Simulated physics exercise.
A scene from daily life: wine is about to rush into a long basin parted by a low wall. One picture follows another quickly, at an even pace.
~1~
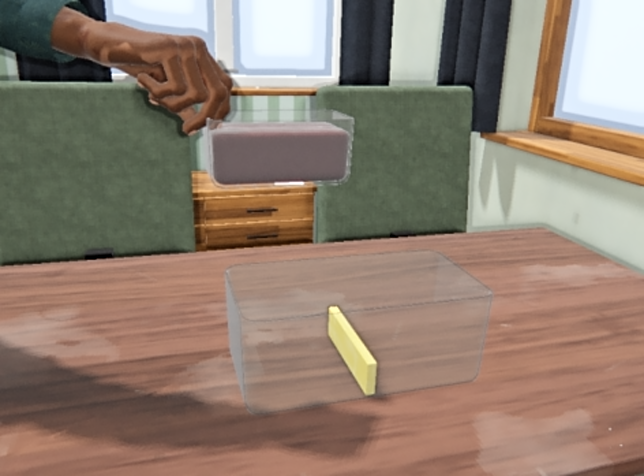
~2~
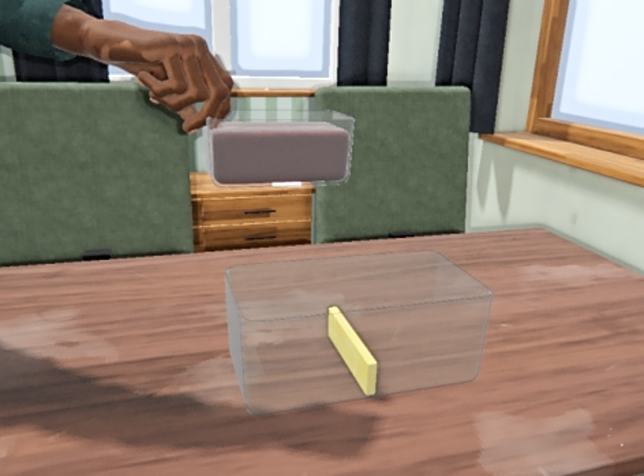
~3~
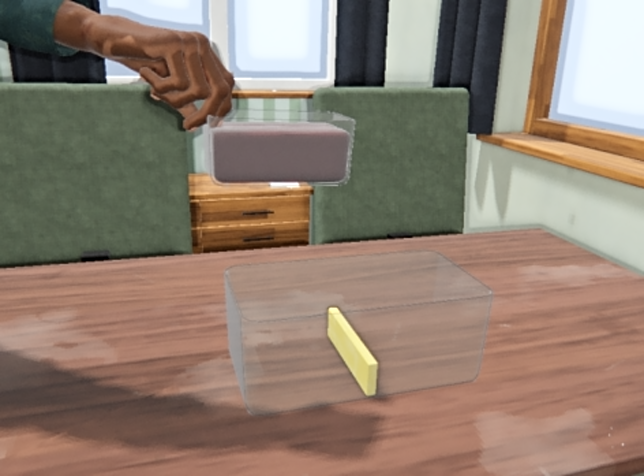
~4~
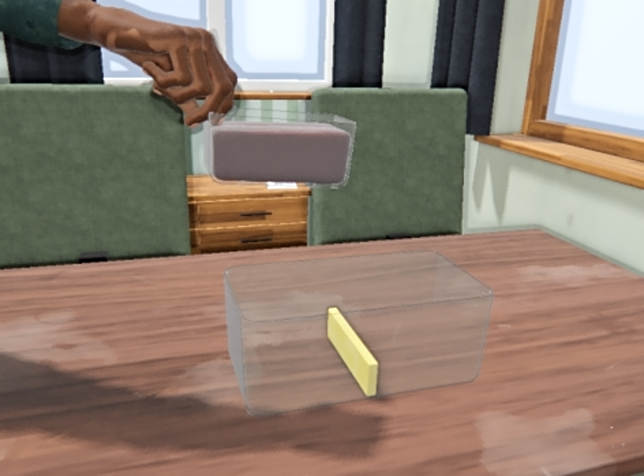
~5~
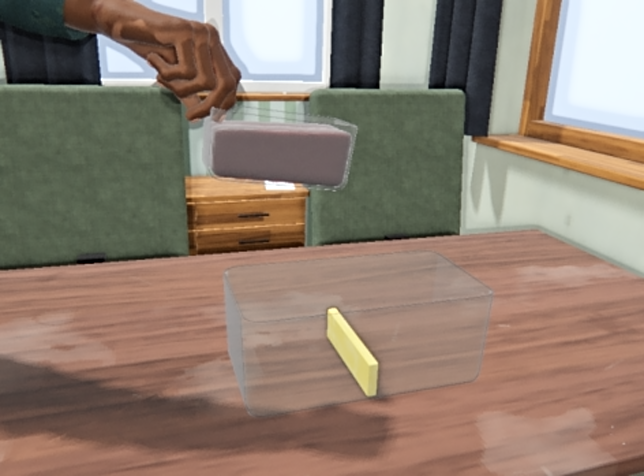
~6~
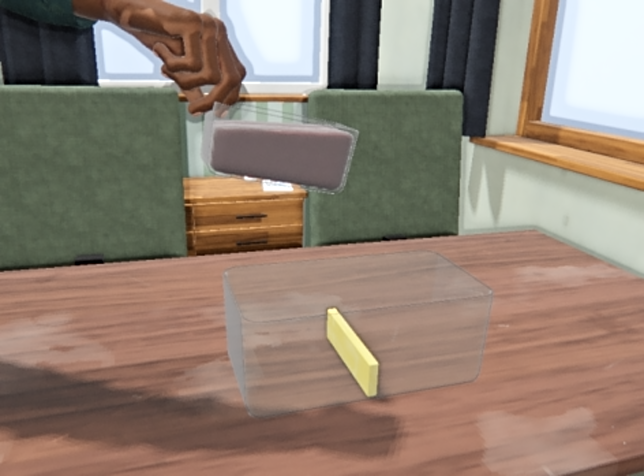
The clip shows a hand at a clear container of dark purplish liquid above a transparent basin with a low yellow divider on a wooden table; the container stays nearly level at first, then tilts slightly down to the right.
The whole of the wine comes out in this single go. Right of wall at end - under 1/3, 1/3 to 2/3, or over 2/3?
The amount right of the wall is going to climb past two thirds.
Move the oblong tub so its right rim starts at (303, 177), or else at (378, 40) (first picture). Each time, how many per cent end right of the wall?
It comes out at around 45 percent and then around 75 percent.
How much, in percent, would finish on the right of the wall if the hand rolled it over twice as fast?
About 75 %.
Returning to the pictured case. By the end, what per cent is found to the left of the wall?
20 in a hundred.
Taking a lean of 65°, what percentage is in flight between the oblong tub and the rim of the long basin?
About 40 per cent.
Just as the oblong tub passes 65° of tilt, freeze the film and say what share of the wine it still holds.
Roughly 50 percent.
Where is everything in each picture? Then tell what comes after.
It leans 0°; its right rim is at (343, 117); the wine meets the walls at (207, 129) and (339, 127); the long basin's rim runs from (233, 293) to (464, 271); the wall's top is at (351, 334), in the first picture.
It leans 0°; its right rim is at (343, 117); the wine meets the walls at (207, 129) and (339, 127), in the second picture.
It leans 2°; its right rim is at (344, 118); the wine meets the walls at (208, 128) and (340, 128), in the third picture.
It leans 4°; its right rim is at (345, 121); the wine meets the walls at (209, 127) and (340, 129), in the fourth picture.
It leans 7°; its right rim is at (345, 125); the wine meets the walls at (209, 127) and (341, 130), in the fifth picture.
It leans 11°; its right rim is at (346, 129); the wine meets the walls at (210, 126) and (342, 130), in the sixth picture.
A moment on, the oblong tub is tipped part way and 48 per cent is still to pour, 0 is left of the wall and 11 right of it.
Next, the oblong tub is tipped on its side and 11 per cent is still to pour, 4 is left of the wall and 77 right of it.
Then the oblong tub is tipped on its side and 2 per cent is still to pour, 17 is left of the wall and 77 right of it.
Later the oblong tub is tipped on its side and 0 per cent is still to pour, 21 is left of the wall and 77 right of it.
At rest 21 per cent lies left of the wall, 78 right of it and 2 outside.
